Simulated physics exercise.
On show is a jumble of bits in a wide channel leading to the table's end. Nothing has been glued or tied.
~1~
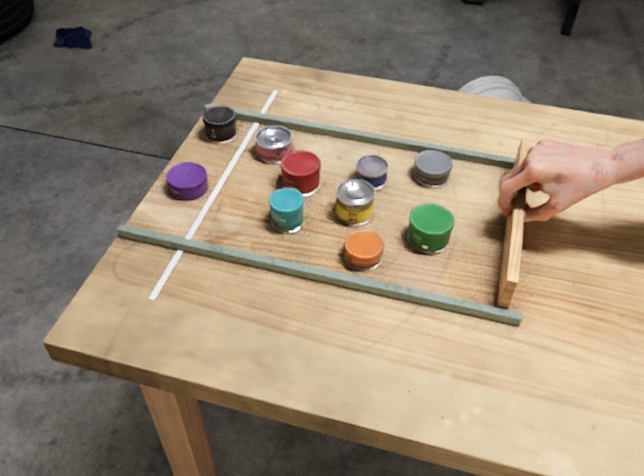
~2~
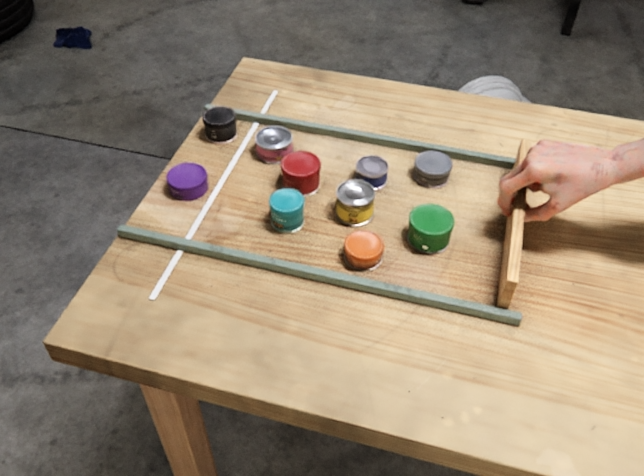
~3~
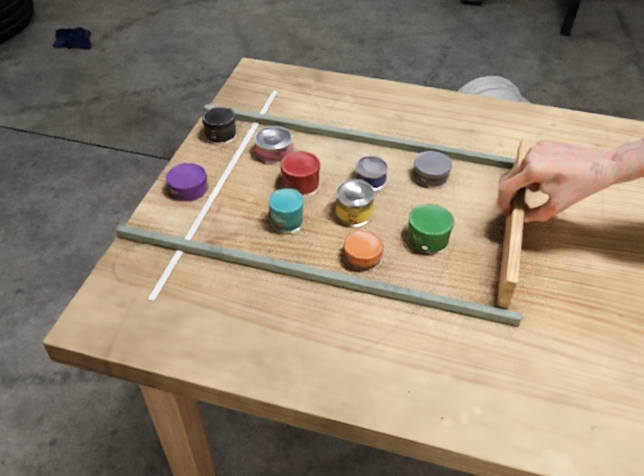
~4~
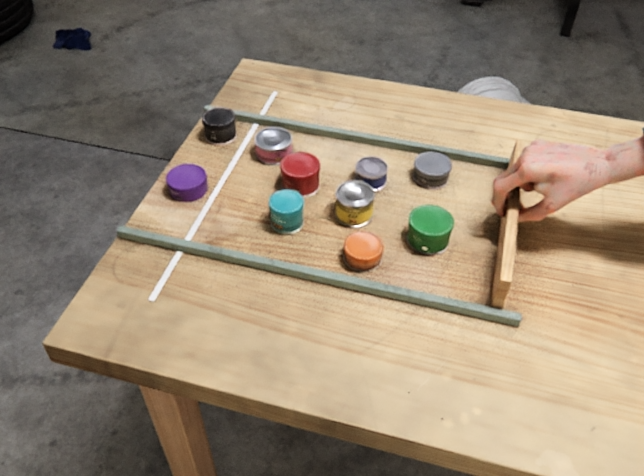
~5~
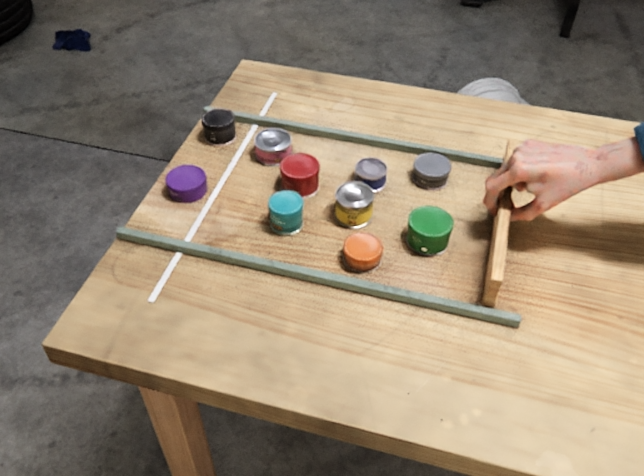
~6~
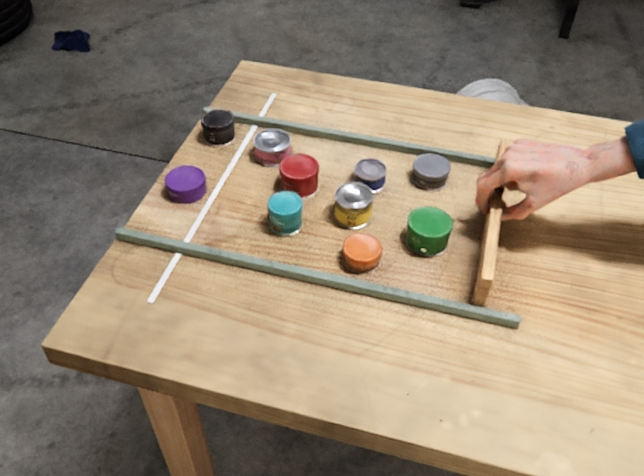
Hand sliding a wooden board slightly left between two green strips on a table, towards colourful tubs and tins that stay still.
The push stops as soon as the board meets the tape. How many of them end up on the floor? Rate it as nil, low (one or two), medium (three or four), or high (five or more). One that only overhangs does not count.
Low, one or two.
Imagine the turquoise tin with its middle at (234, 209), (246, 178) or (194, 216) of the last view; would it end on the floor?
Turquoise tin: Stays put; stays put; stays put.
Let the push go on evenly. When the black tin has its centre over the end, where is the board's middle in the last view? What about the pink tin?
Roughly (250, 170); for the second one, roughly (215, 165).
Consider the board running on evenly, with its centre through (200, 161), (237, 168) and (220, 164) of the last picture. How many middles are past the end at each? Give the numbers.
Respectively 5, 1 and 1.
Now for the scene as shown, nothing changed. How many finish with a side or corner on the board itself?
The count in contact is 5.
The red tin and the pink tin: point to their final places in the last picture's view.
Listed in order, first is (186, 148) and the other is (196, 128).
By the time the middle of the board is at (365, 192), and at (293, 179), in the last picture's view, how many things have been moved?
The number moved is 6 and then 8.
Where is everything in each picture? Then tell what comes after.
In the first frame, black tin (220, 125); purple tub (188, 181); pink tin (274, 145); board (515, 219); tape (224, 177).
In the second frame, purple tub (188, 181); turquoise tin (287, 211).
In the third frame, pink tin (274, 146); grey tin (432, 170).
In the fourth frame, black tin (220, 126); board (509, 219).
In the fifth frame, purple tub (187, 184); red tin (300, 176).
In the sixth frame, black tin (219, 128); purple tub (186, 184); pink tin (273, 148); board (493, 217); tape (223, 180).
Soon after, none off yet; black tin at rest near (219, 128); purple tub at rest near (186, 184); pink tin at rest near (273, 148).
After that, none off yet; black tin at rest near (219, 128); purple tub at rest near (186, 184); pink tin displaced a little near (265, 138).
In the end, the number that fall off is one or two; gone, black tin.
